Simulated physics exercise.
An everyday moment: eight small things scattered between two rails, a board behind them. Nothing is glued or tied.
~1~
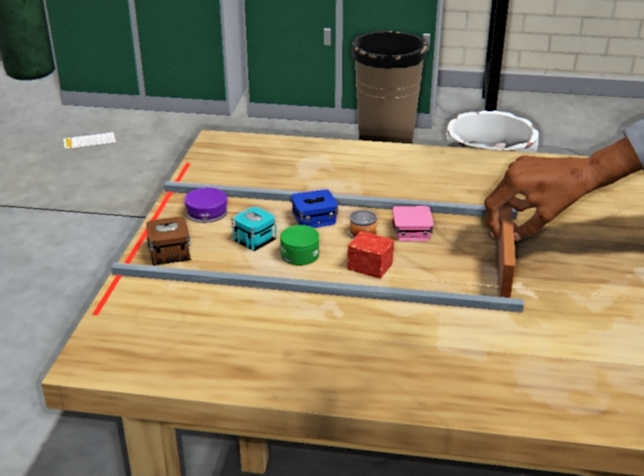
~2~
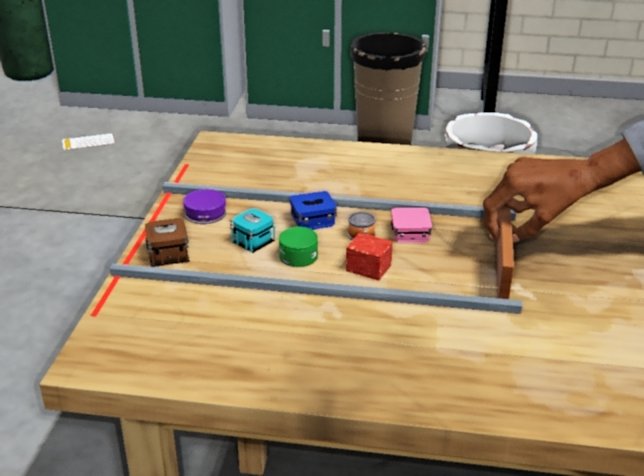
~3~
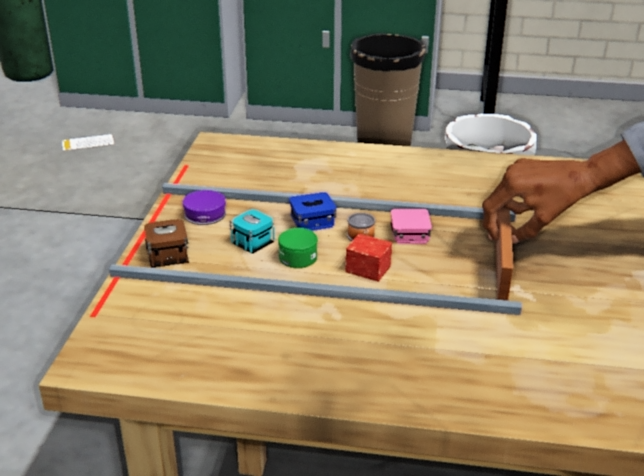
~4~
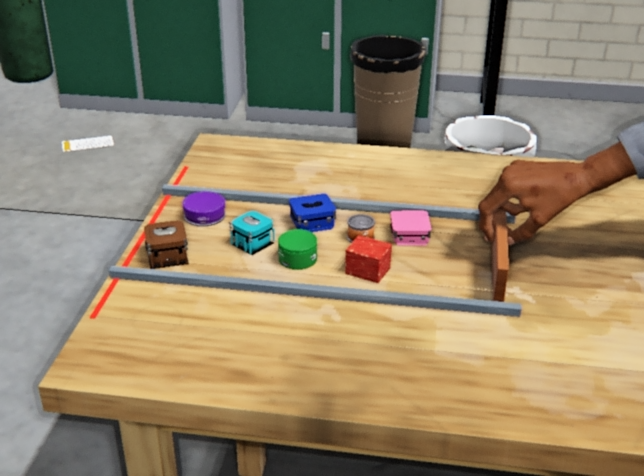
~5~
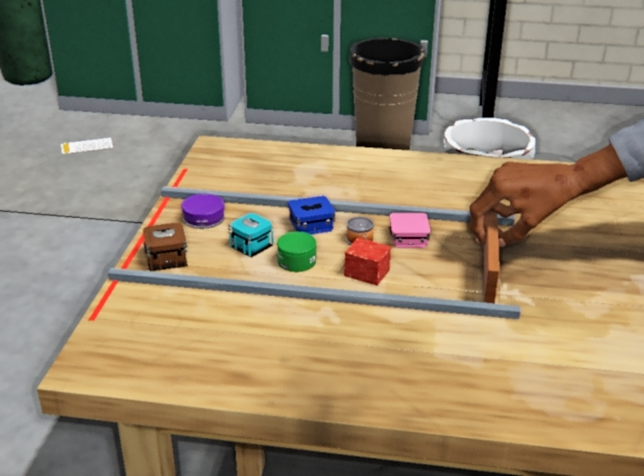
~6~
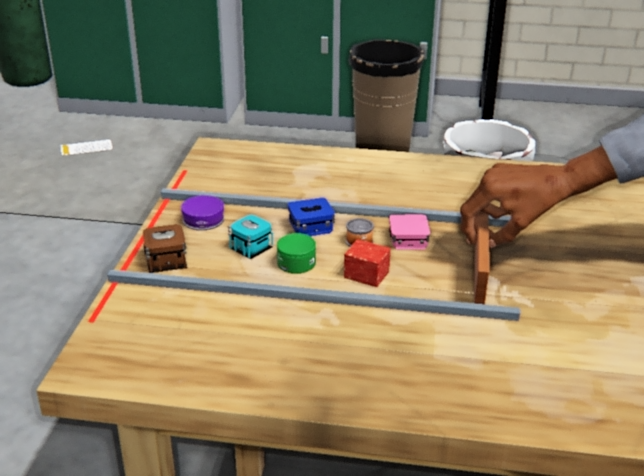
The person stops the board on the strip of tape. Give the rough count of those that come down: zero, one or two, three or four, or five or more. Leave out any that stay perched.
In the end the number that fall off is five or more.
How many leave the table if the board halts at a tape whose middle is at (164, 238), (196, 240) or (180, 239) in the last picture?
In that order 5, 2 and 4.
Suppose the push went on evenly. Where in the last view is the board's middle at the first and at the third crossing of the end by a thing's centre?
About (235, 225), then (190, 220).
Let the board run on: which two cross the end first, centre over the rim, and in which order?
In order: The purple pot, then the brown case.
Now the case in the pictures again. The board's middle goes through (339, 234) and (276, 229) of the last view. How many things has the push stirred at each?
By then 5, and 7.
A little later, none off yet; brown case at rest near (165, 248); purple pot at rest near (203, 213); turquoise case at rest near (251, 236).
Next, none off yet; brown case shifted a little near (149, 248); purple pot shifted about its own width near (167, 210); turquoise case shifted well along near (200, 228).
When it is over, the number that fall off is five or more; down, pink case, red block, orange tin, blue case, green tub, turquoise case, purple pot and brown case.
